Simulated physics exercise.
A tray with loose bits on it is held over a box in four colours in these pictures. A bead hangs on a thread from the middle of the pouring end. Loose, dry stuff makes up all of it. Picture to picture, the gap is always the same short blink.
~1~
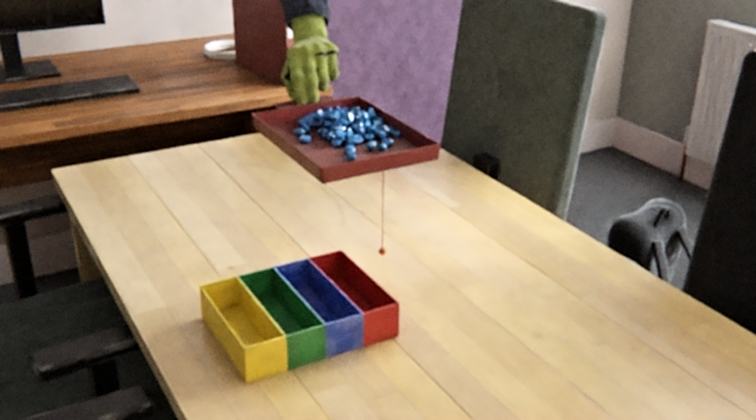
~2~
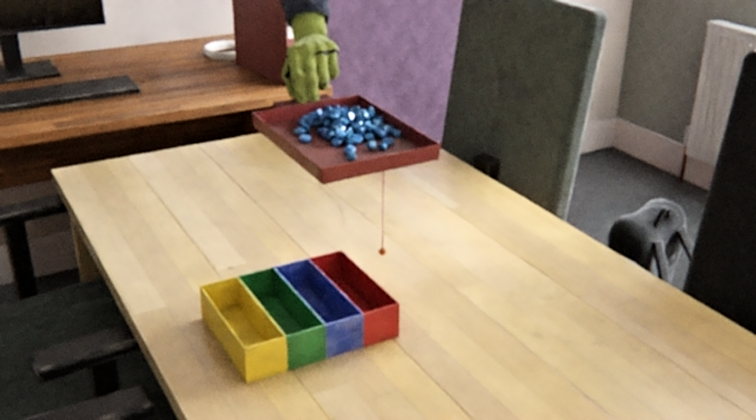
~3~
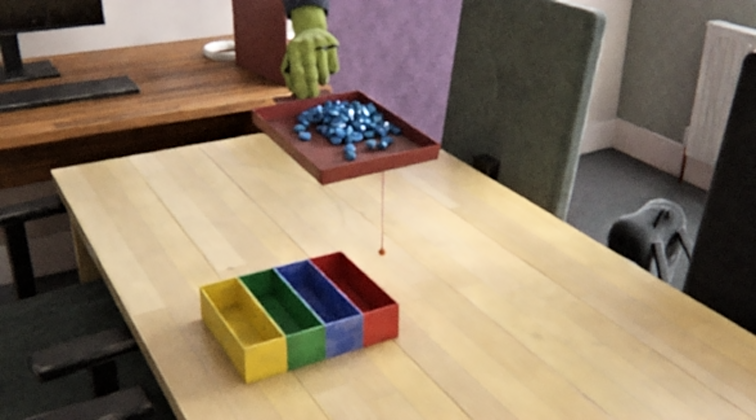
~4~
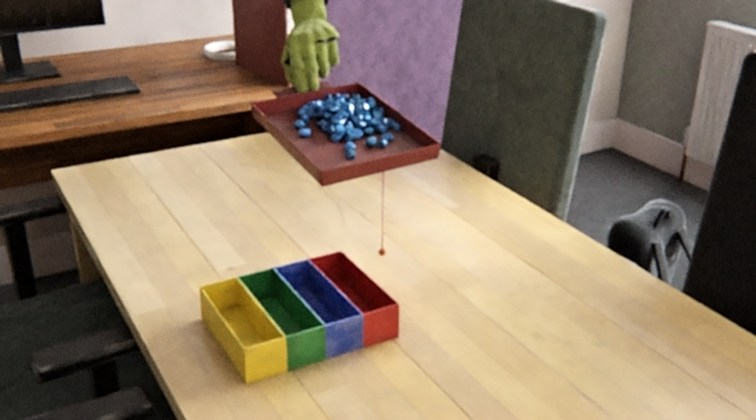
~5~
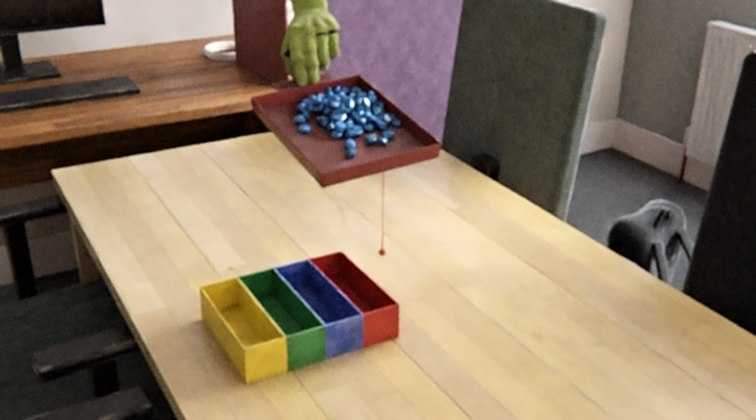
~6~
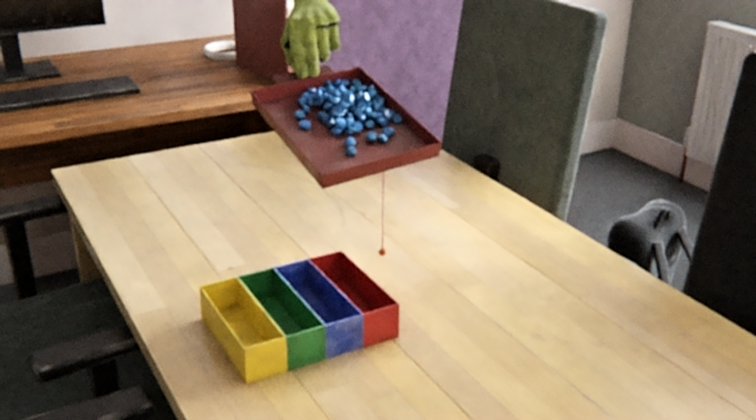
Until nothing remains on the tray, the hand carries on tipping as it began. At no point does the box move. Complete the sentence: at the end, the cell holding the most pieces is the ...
... Red cell.
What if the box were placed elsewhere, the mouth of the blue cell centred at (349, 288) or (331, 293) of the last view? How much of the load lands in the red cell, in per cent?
About 20% on the first try and 40% on the second.
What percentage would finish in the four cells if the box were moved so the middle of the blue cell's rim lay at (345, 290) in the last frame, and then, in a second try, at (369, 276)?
Near 90 and 100 percent respectively.
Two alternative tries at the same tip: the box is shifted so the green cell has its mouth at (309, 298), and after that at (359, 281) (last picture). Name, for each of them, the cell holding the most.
First place: The blue cell; second place: Green.
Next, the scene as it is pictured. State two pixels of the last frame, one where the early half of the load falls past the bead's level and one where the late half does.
(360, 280) first, (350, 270) later.
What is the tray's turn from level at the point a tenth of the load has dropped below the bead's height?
About 75° of tilt.
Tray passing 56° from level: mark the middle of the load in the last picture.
Look about (352, 152) in the last picture.
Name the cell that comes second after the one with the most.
The runner-up is the blue cell.
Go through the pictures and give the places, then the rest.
The first picture shows corners of the pouring end near (322, 167) and (438, 144), level; middle of the load near (342, 126), aquarium stones; bead on its thread near (382, 251); yellow cell near (266, 356); green cell near (306, 344); blue cell near (344, 332); red cell near (381, 321).
The second picture shows corners of the pouring end near (322, 168) and (439, 144), level; middle of the load near (342, 125).
The third picture shows corners of the pouring end near (322, 169) and (438, 144), tipped barely, lowest at the left corner; middle of the load near (342, 122).
The fourth picture shows corners of the pouring end near (322, 171) and (439, 143), tipped a little, lowest at the left corner; middle of the load near (342, 117).
The fifth picture shows corners of the pouring end near (322, 173) and (439, 143), tipped a little, lowest at the left corner; middle of the load near (351, 114).
The sixth picture shows corners of the pouring end near (323, 174) and (440, 142), tipped a little, lowest at the left corner; middle of the load near (352, 109); yellow cell near (266, 357); green cell near (306, 345); blue cell near (344, 333); red cell near (381, 322).
Shortly afterwards, tray tipped steeply; all but a few on the tray; only a few in the blue cell; a little falling or outside the box.
Next, tray tipped right over; near two thirds on the tray; a little in the red cell; a little in the blue cell; a little falling or outside the box.
Some moments later, tray tipped past a quarter turn; near half in the red cell; near a quarter in the blue cell; only a few in the green cell; near a quarter falling or outside the box.
In the end, tray tipped past a quarter turn; near half in the red cell; near a quarter in the blue cell; only a few in the green cell; none at all in the yellow cell; near a quarter outside the box.
